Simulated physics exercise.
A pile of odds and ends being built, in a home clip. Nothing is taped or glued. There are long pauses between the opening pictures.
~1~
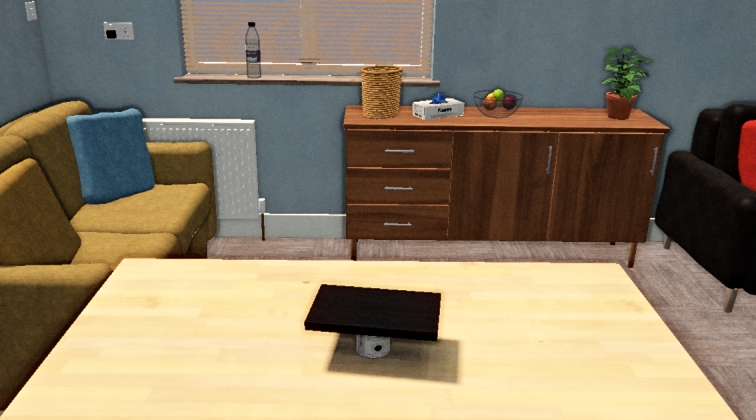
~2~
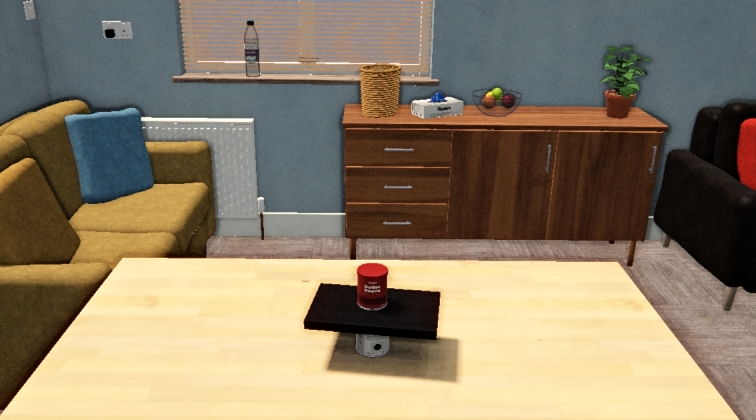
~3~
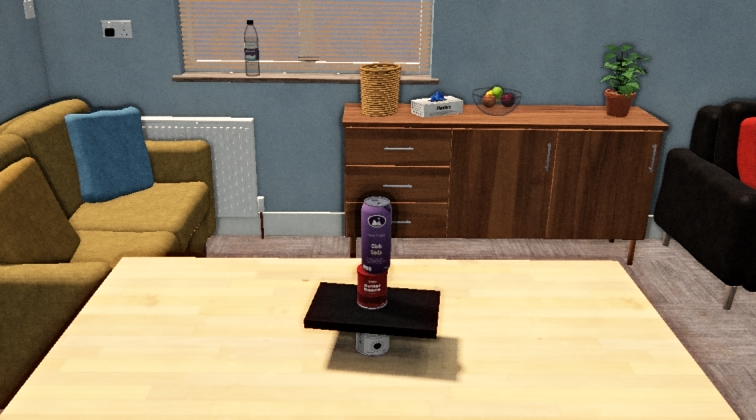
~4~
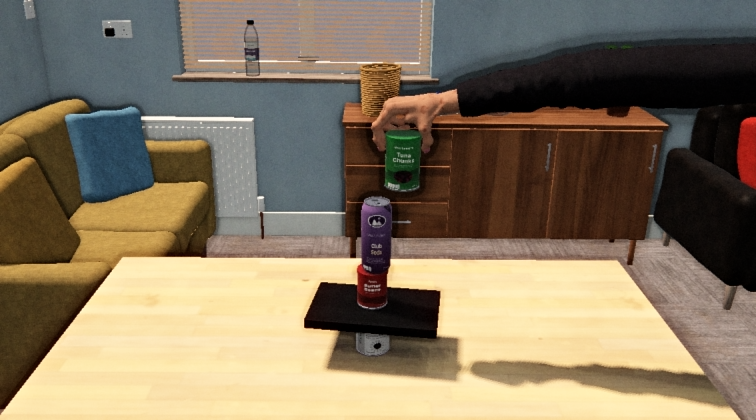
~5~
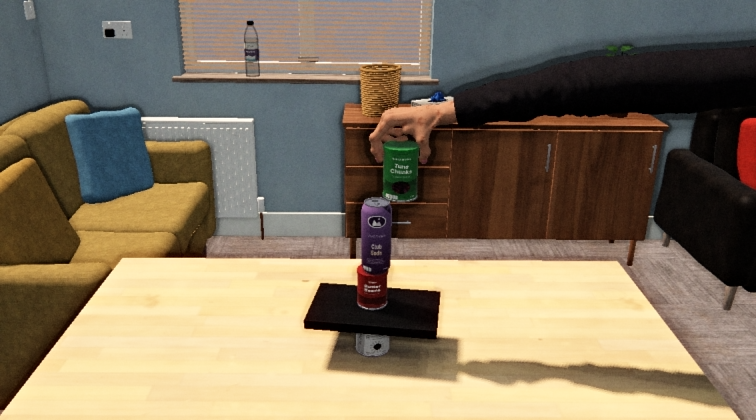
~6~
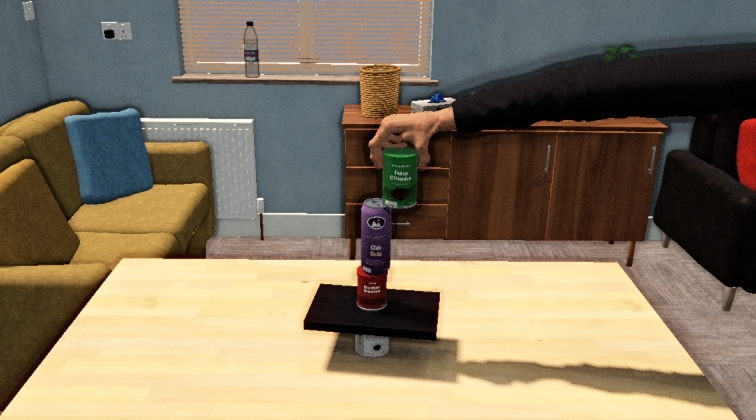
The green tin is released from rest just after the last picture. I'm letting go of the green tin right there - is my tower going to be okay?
No - the pile can't cope with it, I'd say.
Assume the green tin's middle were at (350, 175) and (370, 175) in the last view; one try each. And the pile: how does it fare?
It caves in in the first case and survives in the second case.
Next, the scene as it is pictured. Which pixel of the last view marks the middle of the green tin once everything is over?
At about (511, 336).
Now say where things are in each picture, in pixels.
In the first picture, the last thing is not in view yet; black board (376, 311).
In the second picture, the last thing is not in view yet.
In the third picture, the last thing is not in view yet; black board (375, 309).
The fourth picture shows on its way; green tin (403, 160); purple can (377, 236).
The fifth picture shows on its way; green tin (401, 171); black board (375, 309).
The sixth picture shows in place under the hand; green tin (400, 178); purple can (376, 238).
Then, 0.50 s on from there, green tin now fallen; black board turned 24° from how it was put; red tin shifted a little.
Then, 0.80 s on from there, purple can and red tin now fallen; black board turned 30° from how it was put.
In the end, fallen, green tin, purple can and red tin; moved from the start, black board; white tin unmoved. At the end, from the last picture's camera, green tin near (511, 336). The pile loses its balance.
